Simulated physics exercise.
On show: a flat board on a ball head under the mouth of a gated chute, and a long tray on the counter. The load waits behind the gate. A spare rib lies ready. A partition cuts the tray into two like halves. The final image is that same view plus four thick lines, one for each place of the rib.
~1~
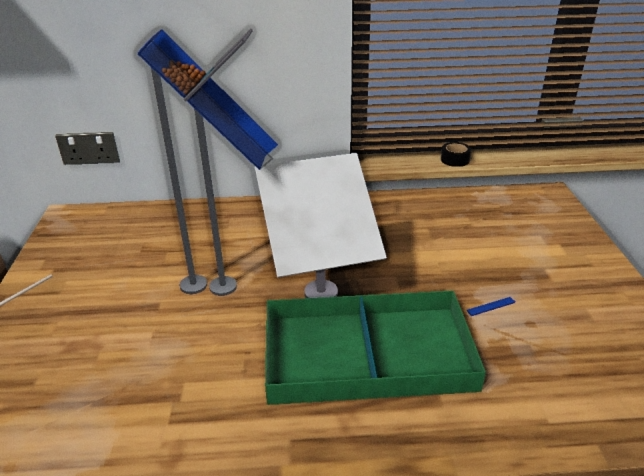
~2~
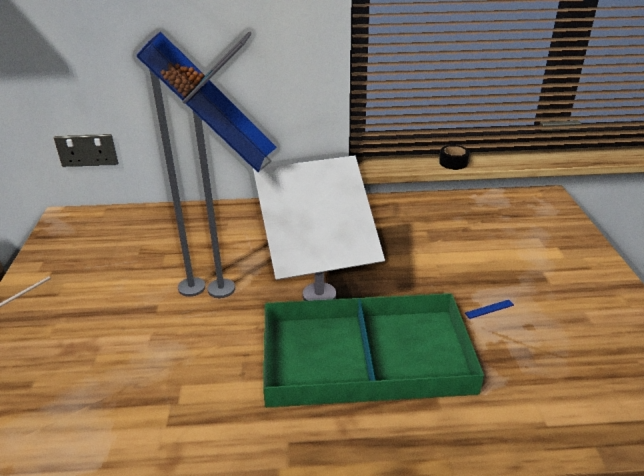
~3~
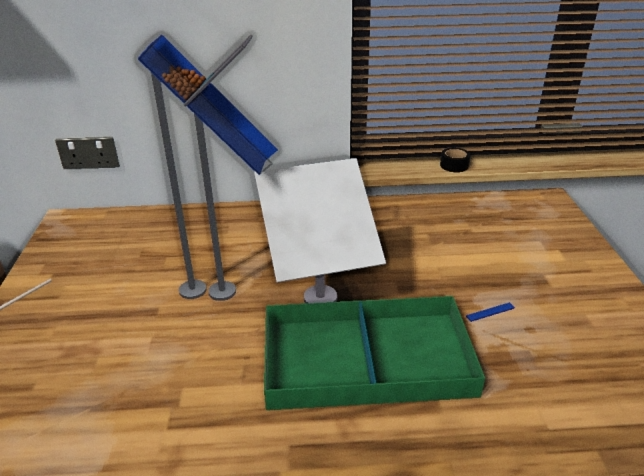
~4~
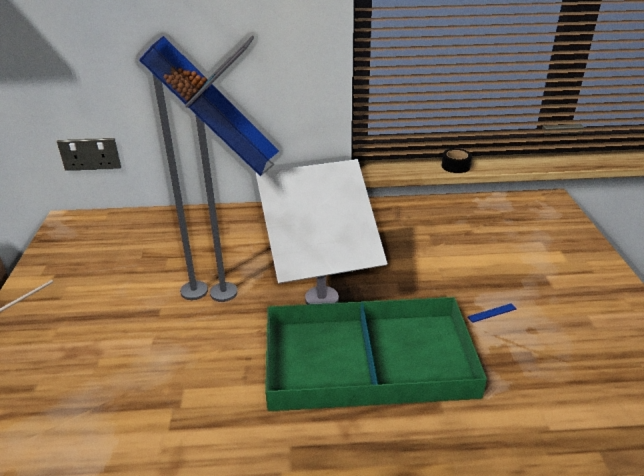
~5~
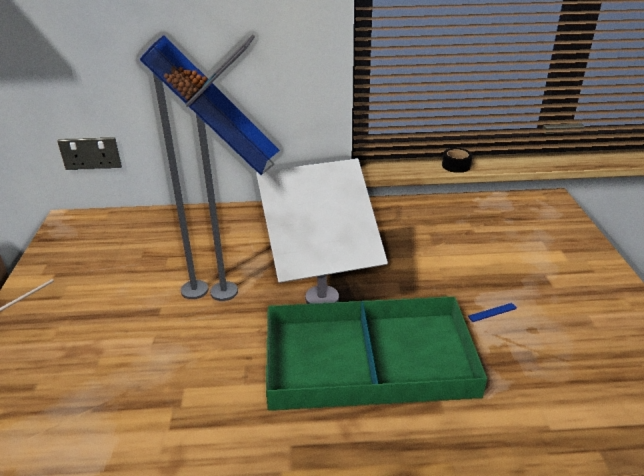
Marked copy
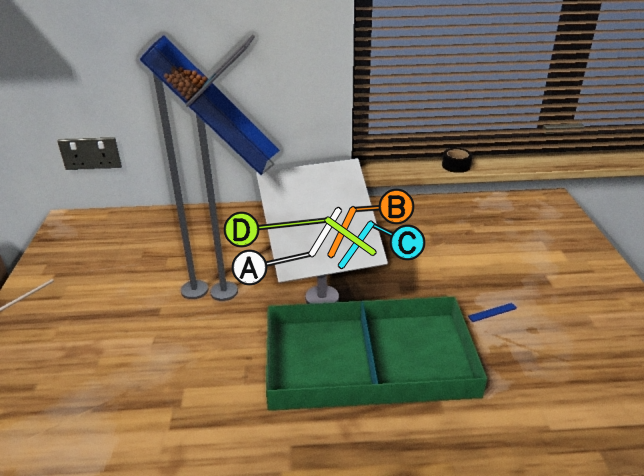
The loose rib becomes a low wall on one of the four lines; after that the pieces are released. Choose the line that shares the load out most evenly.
D.
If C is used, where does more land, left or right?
More lands on the left.
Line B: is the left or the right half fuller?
Left.
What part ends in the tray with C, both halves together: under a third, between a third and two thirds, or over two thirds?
Line C gives over two thirds.
On the marked copy, line A from (338, 210) to (312, 253); line B from (352, 209) to (331, 254); line C from (370, 224) to (341, 265); line D from (327, 220) to (372, 252).
For line A, of what is caught, almost all in the left half, about a tenth in the right.
For line B, of what is caught, the larger part in the left half, about a tenth in the right.
For line C, of what is caught, almost all in the left half, about a tenth in the right.
For line D, of what is caught, roughly half in the left half, roughly half in the right.
